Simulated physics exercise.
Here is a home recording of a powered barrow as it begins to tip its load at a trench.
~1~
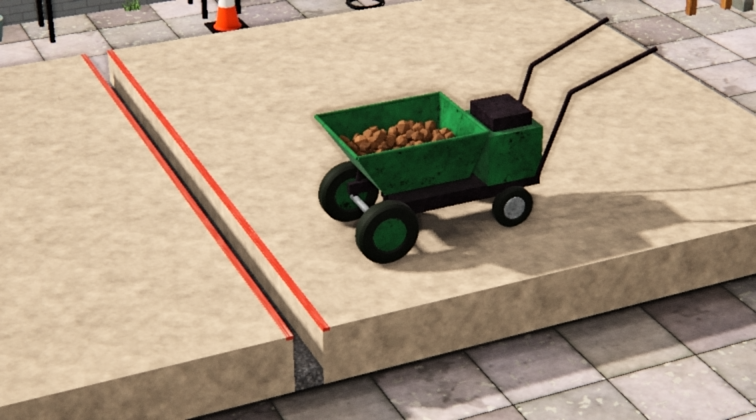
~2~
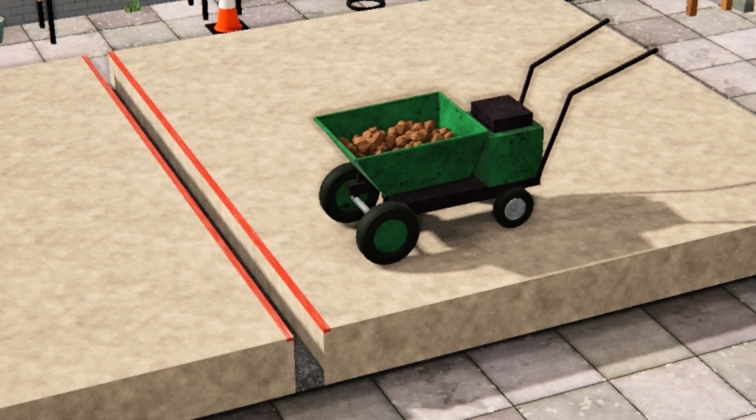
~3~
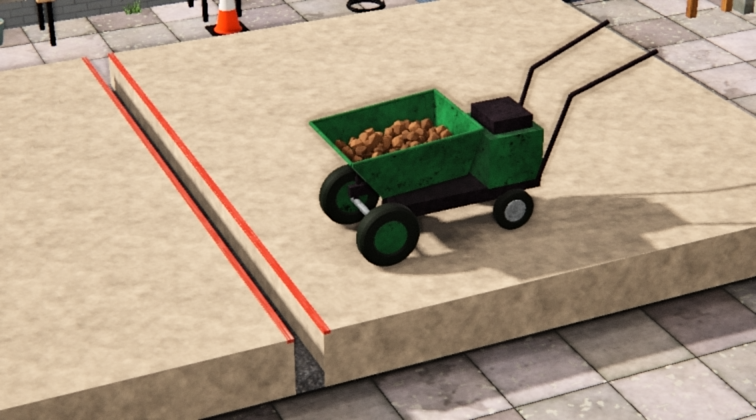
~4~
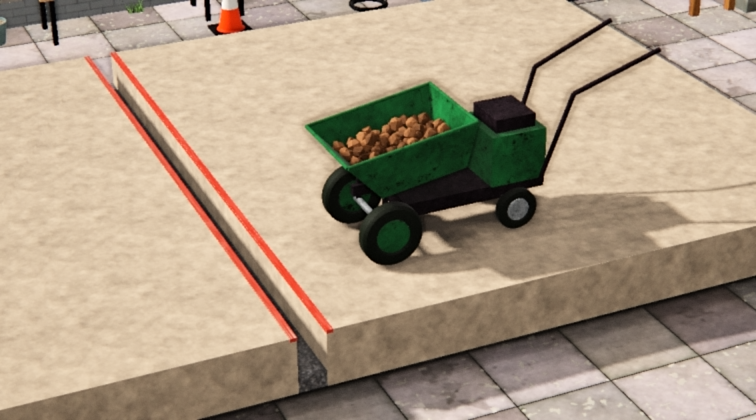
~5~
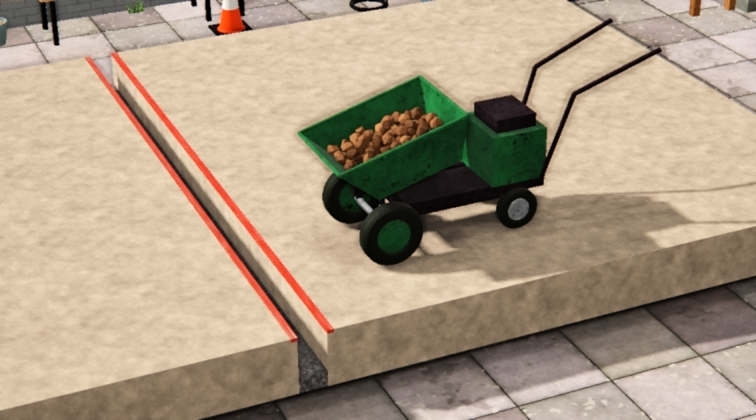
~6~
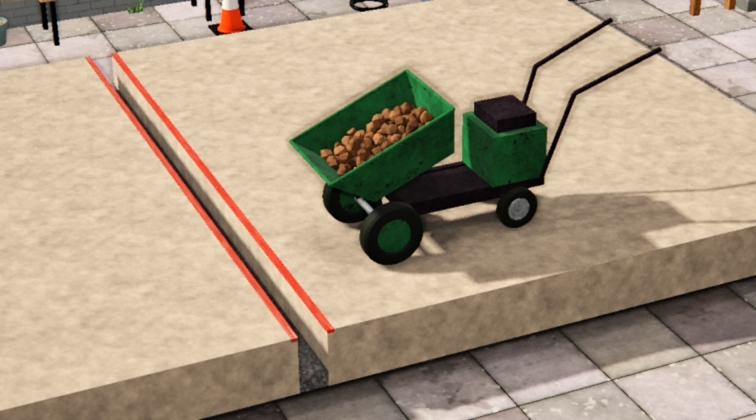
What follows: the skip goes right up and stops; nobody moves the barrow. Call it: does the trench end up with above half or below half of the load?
It ends up with above half.
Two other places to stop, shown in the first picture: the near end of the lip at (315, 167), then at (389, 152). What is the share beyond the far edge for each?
The first spot gives roughly 70 %; the second gives roughly 0 %.
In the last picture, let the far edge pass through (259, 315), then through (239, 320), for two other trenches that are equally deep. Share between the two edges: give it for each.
90 %, 90 %.
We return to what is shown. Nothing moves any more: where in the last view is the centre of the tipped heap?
Close to (261, 285) in the last view.
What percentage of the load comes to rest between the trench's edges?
My estimate is some 75 %.
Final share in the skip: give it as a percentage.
I reckon some 15 percent.
Just after the last frame, skip tipped steeply; every one in the skip.
A moment on, skip tipped right over; the larger part in the skip; just a few short of the trench; roughly a quarter in or heaped over the trench.
Further on, skip tipped right over; roughly a quarter in the skip; about a tenth short of the trench; roughly two thirds in or heaped over the trench; about a tenth beyond it.
When it is over, skip tipped right over; about a tenth in the skip; about a tenth short of the trench; the larger part in or heaped over the trench; about a tenth beyond it.
